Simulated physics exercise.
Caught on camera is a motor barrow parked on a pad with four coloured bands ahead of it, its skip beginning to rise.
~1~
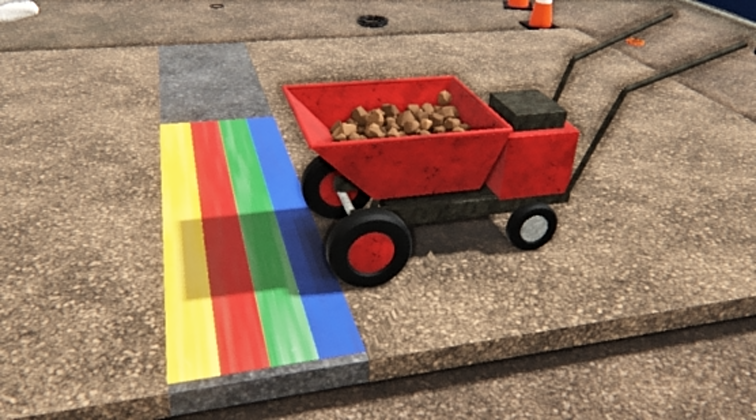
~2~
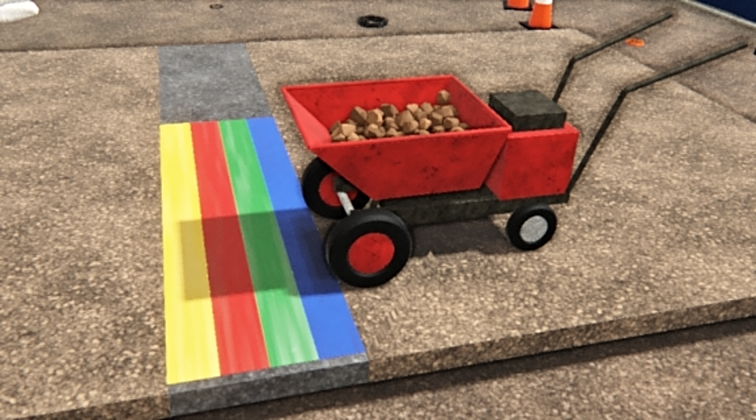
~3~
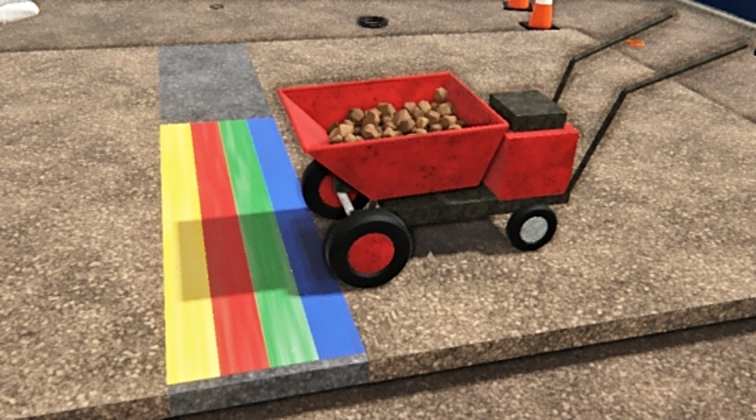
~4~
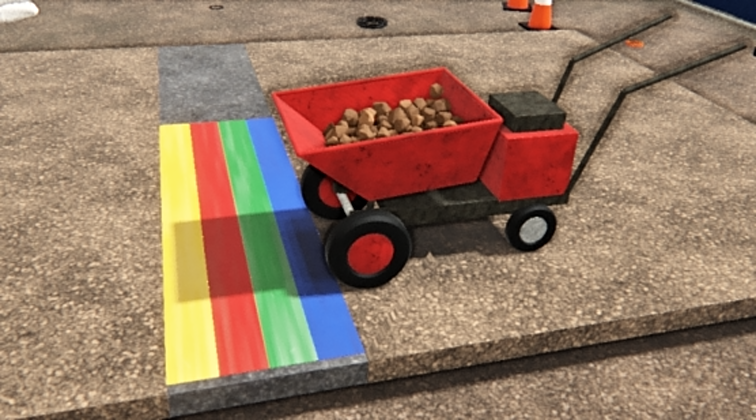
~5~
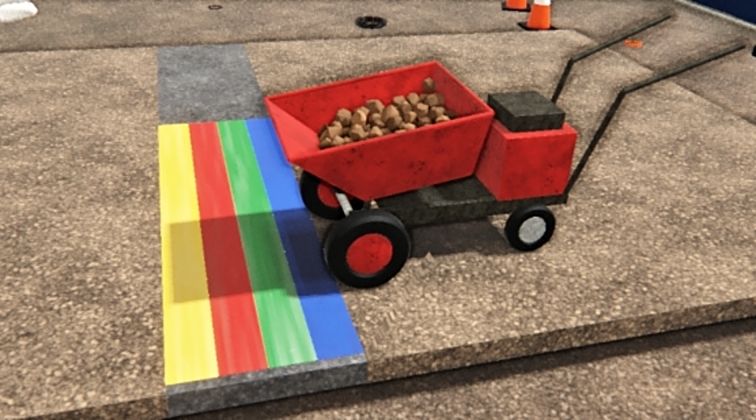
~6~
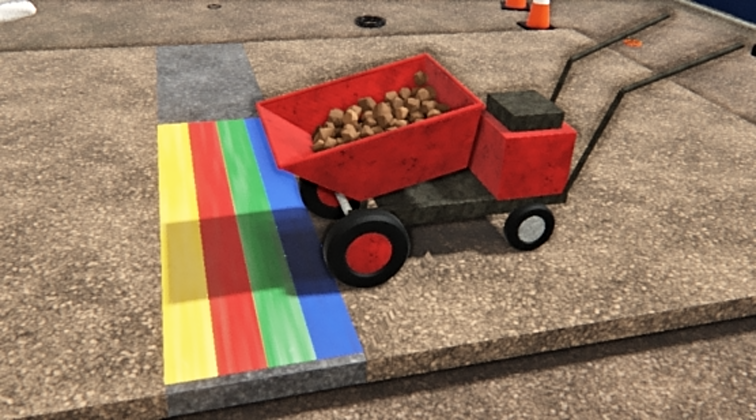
The red skip of a parked motor barrow, loaded with brown clods, sits level at first beside a pad striped yellow, red, green and blue. It then tilts slowly forward to the left, its lip dipping slightly over the blue band while the clods stay heaped inside and the wheels remain still.
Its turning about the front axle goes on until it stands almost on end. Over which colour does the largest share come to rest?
The largest share rests over yellow.
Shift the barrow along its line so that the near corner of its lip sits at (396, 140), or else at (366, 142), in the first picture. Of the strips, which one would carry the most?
Case one gives green, case two gives the red one.
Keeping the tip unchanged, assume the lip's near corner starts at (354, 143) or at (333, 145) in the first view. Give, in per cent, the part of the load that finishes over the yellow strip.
Roughly 20 per cent at the first spot and 30 per cent at the second.
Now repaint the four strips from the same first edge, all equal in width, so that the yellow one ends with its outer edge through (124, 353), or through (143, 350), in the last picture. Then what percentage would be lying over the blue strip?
I get 0 % for the first one and 0 % for the second.
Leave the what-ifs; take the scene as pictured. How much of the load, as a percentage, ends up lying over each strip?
Estimated shares: Blue strip 0 %, green strip 0 %, red strip 10 %, yellow strip 35 %.
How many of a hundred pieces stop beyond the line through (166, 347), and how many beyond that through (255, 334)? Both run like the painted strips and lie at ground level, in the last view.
About 30 % and 80 %.
Just after the last frame, skip tipped steeply; every one in the skip.
A moment on, skip tipped steeply; the larger part in the skip; about a tenth over the red strip; about a tenth over the yellow strip.
Further on, skip tipped right over; roughly a quarter in the skip; about a tenth over the red strip; roughly a third over the yellow strip; roughly a third off the paint.
When it is over, skip tipped right over; roughly a quarter in the skip; not one over the blue strip; not one over the green strip; about a tenth over the red strip; roughly a third over the yellow strip; roughly a third off the paint.
